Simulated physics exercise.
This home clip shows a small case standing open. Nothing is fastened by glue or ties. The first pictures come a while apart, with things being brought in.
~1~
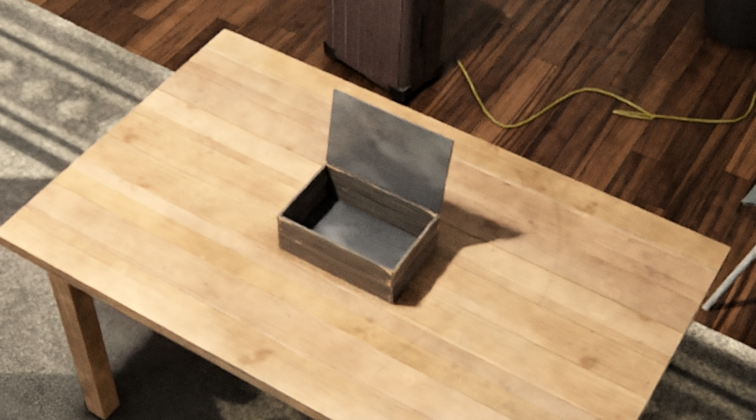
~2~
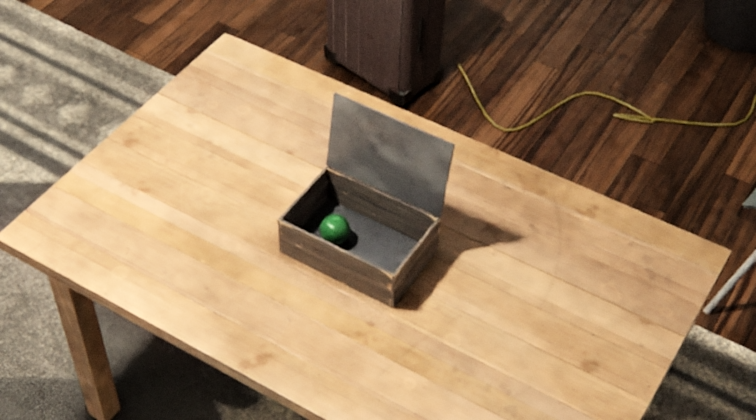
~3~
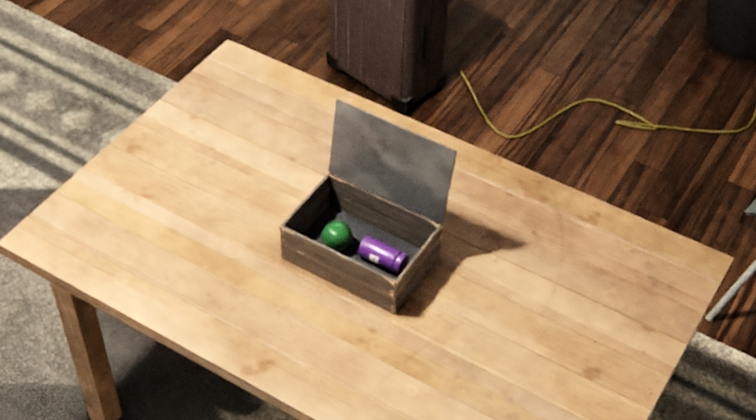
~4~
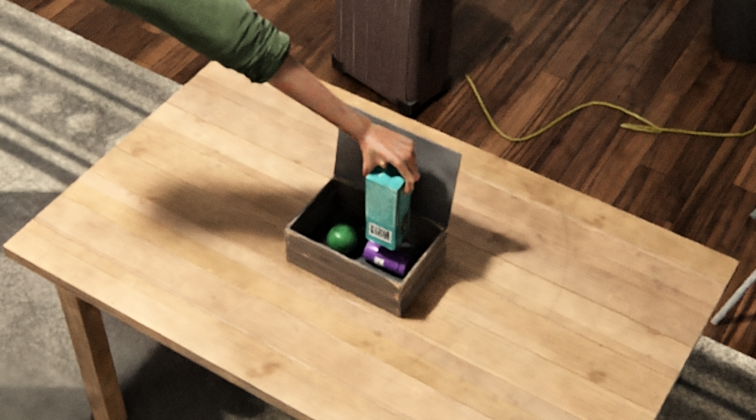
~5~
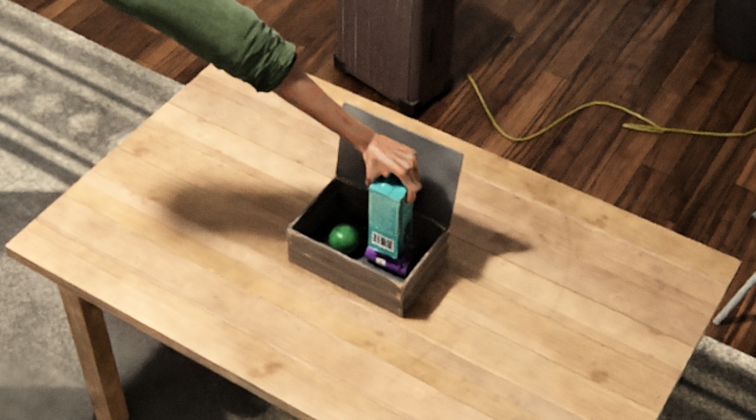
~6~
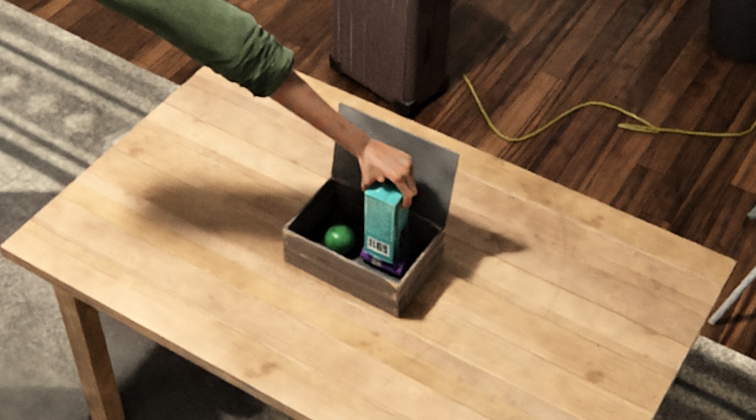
On a pale wooden table above a dark plank floor and grey rug, seen from high up at an angle, a small case stands open. It is empty at first, then holds a green apple at left and a purple cylinder beside it, with a yellow cord behind. A green-sleeved arm reaches from the upper left and lowers a turquoise carton into the case, while the view shifts very slightly.
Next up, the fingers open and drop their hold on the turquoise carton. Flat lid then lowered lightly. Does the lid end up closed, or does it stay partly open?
The lid does not fit.
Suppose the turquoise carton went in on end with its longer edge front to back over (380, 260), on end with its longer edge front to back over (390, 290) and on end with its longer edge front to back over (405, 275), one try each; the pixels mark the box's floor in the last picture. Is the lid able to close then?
At first it fails to shut, the second time it fails to shut, and the third time it fails to shut.
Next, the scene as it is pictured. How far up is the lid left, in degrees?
Some 80 degrees above the rim, more or less.
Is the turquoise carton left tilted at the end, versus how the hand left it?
Result: It leans over.
Then, 0.40 s past the last view, turquoise carton rocked 16° from its first pose near (389, 217).
Then, 0.70 s past the last view, turquoise carton rocked 18° from its first pose near (396, 212).
Then, 1.90 s past the last view, lid 80° above the rim; turquoise carton rocked 20° from its first pose near (396, 212).
Finally, lid 80° above the rim; left askew, turquoise carton; the other 2 still in place. Final places as the last picture's camera would see them, turquoise carton near (395, 212).
